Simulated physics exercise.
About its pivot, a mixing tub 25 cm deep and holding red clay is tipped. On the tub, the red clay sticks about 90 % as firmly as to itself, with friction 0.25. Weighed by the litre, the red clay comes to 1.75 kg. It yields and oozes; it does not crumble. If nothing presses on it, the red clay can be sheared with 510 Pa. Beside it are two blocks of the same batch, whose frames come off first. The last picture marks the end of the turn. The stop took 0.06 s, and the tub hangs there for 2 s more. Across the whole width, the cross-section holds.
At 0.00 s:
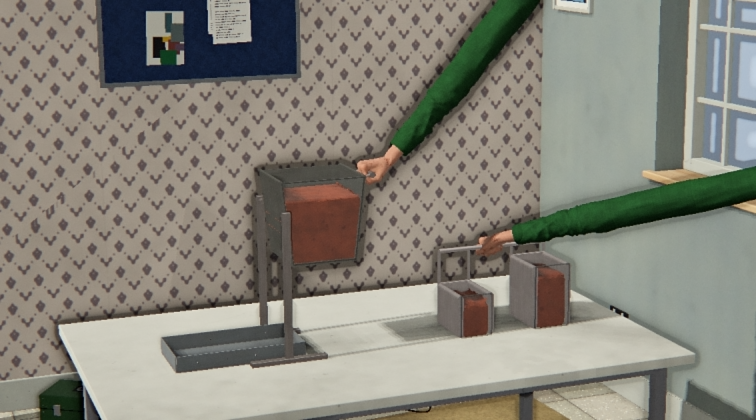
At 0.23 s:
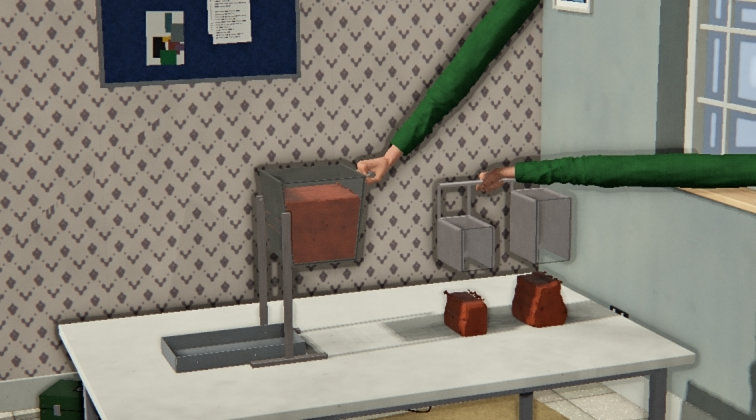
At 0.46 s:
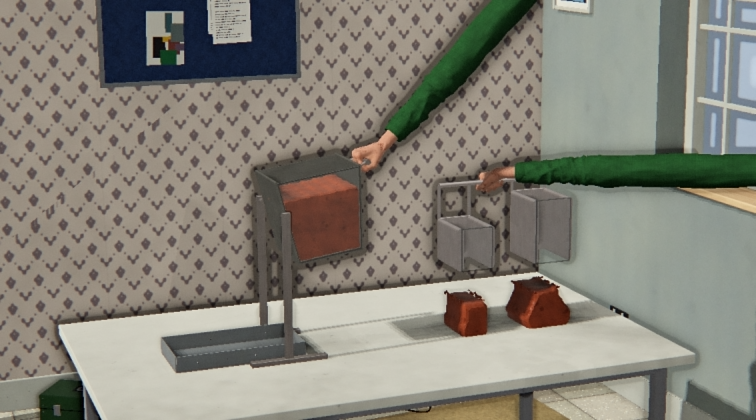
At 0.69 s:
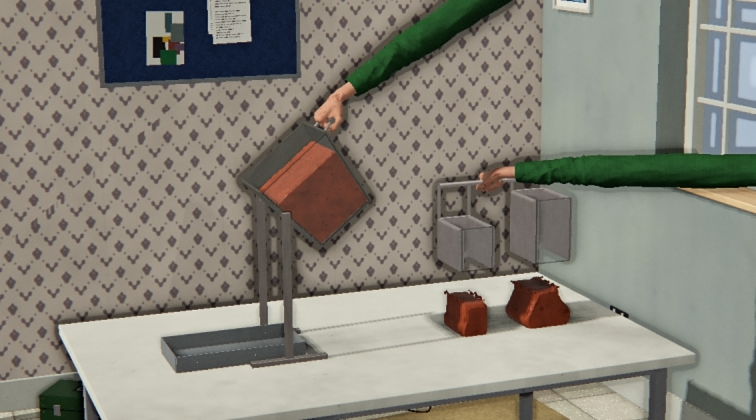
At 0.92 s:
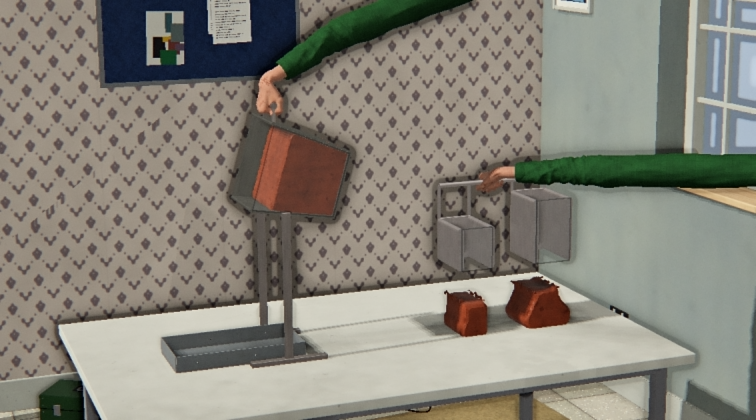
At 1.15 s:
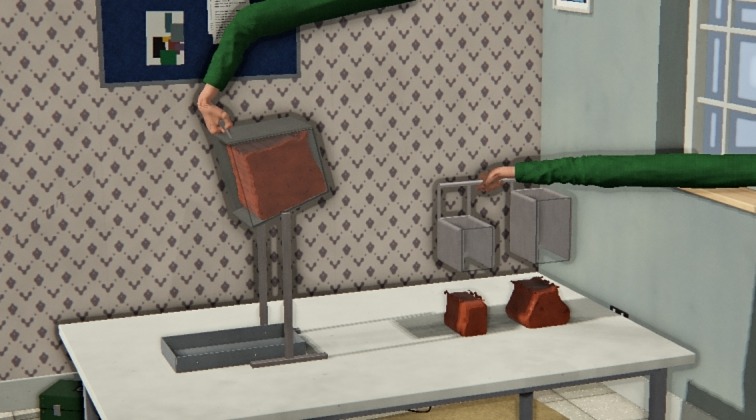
On a white table, a hand lifting two box moulds off red clay blocks, the larger sagging, another swinging a tub leftward.
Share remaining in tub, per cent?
Approx. 29 %.
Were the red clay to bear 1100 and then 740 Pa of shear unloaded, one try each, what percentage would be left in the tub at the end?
Roughly 40 % followed by roughly 35 %.
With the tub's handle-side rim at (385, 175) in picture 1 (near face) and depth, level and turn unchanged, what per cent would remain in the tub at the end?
I'd guess around 25 per cent remains.
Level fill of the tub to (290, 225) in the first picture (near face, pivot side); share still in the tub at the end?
Around 35 per cent.
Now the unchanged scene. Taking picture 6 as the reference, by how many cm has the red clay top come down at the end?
14 cm.
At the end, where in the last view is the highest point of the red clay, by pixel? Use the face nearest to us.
Around (322, 177).
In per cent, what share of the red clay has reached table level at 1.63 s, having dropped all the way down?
Some 45 % has got all the way down.
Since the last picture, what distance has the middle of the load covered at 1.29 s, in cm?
Roughly 8 cm.
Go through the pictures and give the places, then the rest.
The first picture shows handle-side rim at (363, 176), tilt 0 degrees; top of the red clay at (359, 196); blocks stand 11 cm, 17 cm (left to right).
The second picture shows handle-side rim at (363, 176), tilt 0 degrees; top of the red clay at (359, 196); blocks stand 11 cm, 15 cm (left to right).
The third picture shows handle-side rim at (358, 166), tilt 8 degrees; top of the red clay at (352, 188); blocks stand 11 cm, 13 cm (left to right).
The fourth picture shows handle-side rim at (324, 133), tilt 40 degrees; top of the red clay at (332, 154); blocks stand 11 cm, 13 cm (left to right).
The fifth picture shows handle-side rim at (273, 126), tilt 74 degrees; top of the red clay at (296, 136); blocks stand 11 cm, 13 cm (left to right).
The sixth picture shows handle-side rim at (229, 145), tilt 104 degrees; top of the red clay at (308, 132); blocks stand 11 cm, 13 cm (left to right).
After 1.29 s, the tub is at 104 degrees and holds 77 %.
After 1.46 s, the tub is at 104 degrees and holds 41 %.
After 1.63 s, the tub is at 104 degrees and holds 30 %.
After 1.80 s, the tub is at 104 degrees and holds 30 %.
After 3.15 s, at the end, the tub is at 104 degrees and holds 29 %.
